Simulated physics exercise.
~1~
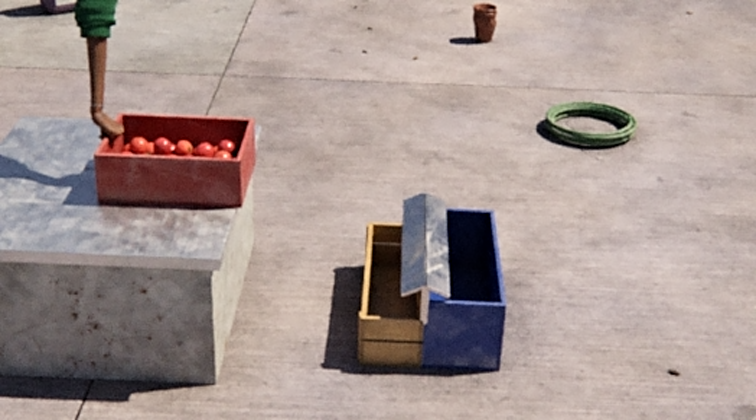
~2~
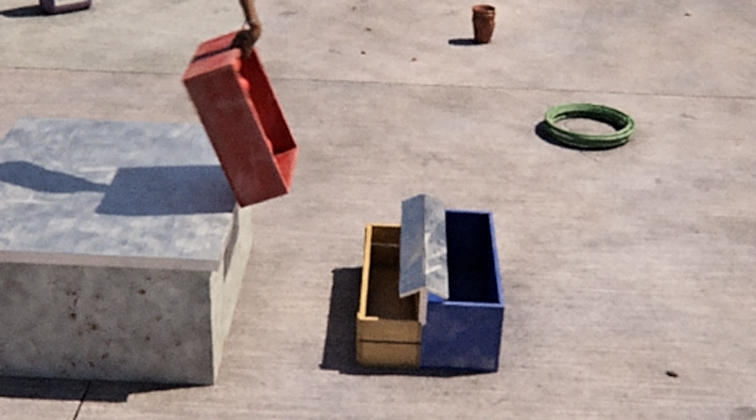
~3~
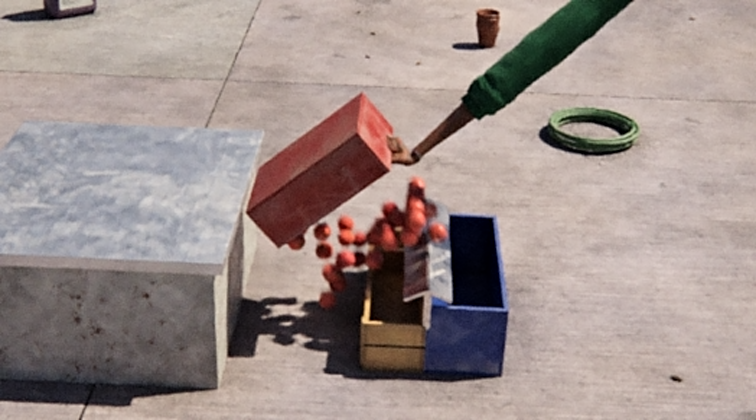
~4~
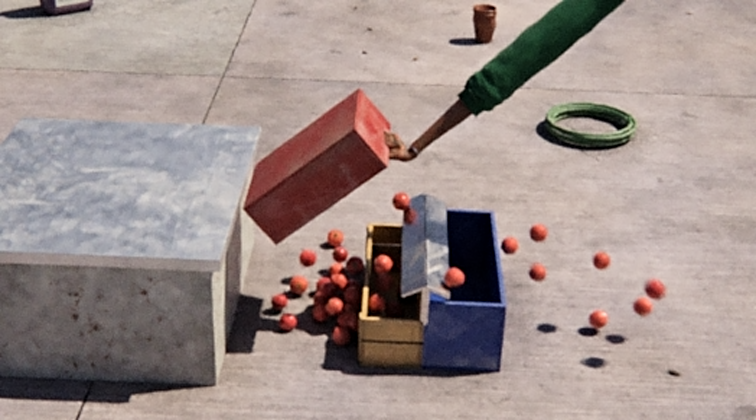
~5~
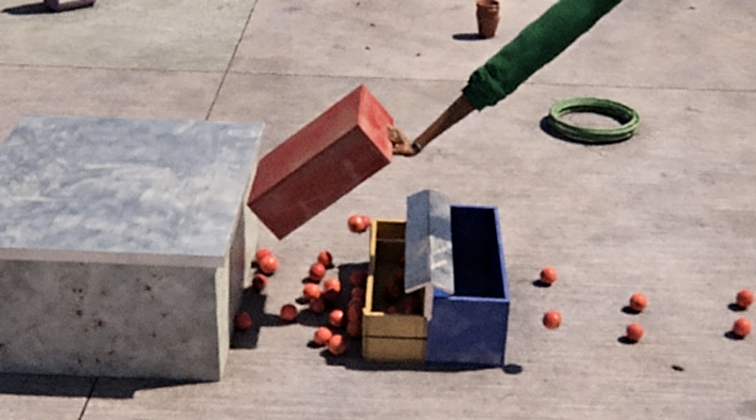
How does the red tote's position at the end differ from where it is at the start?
At the start the red tote sits upright on the right side of the bench top. By the end it is further right, held tipped over in the air just past the bench's edge.
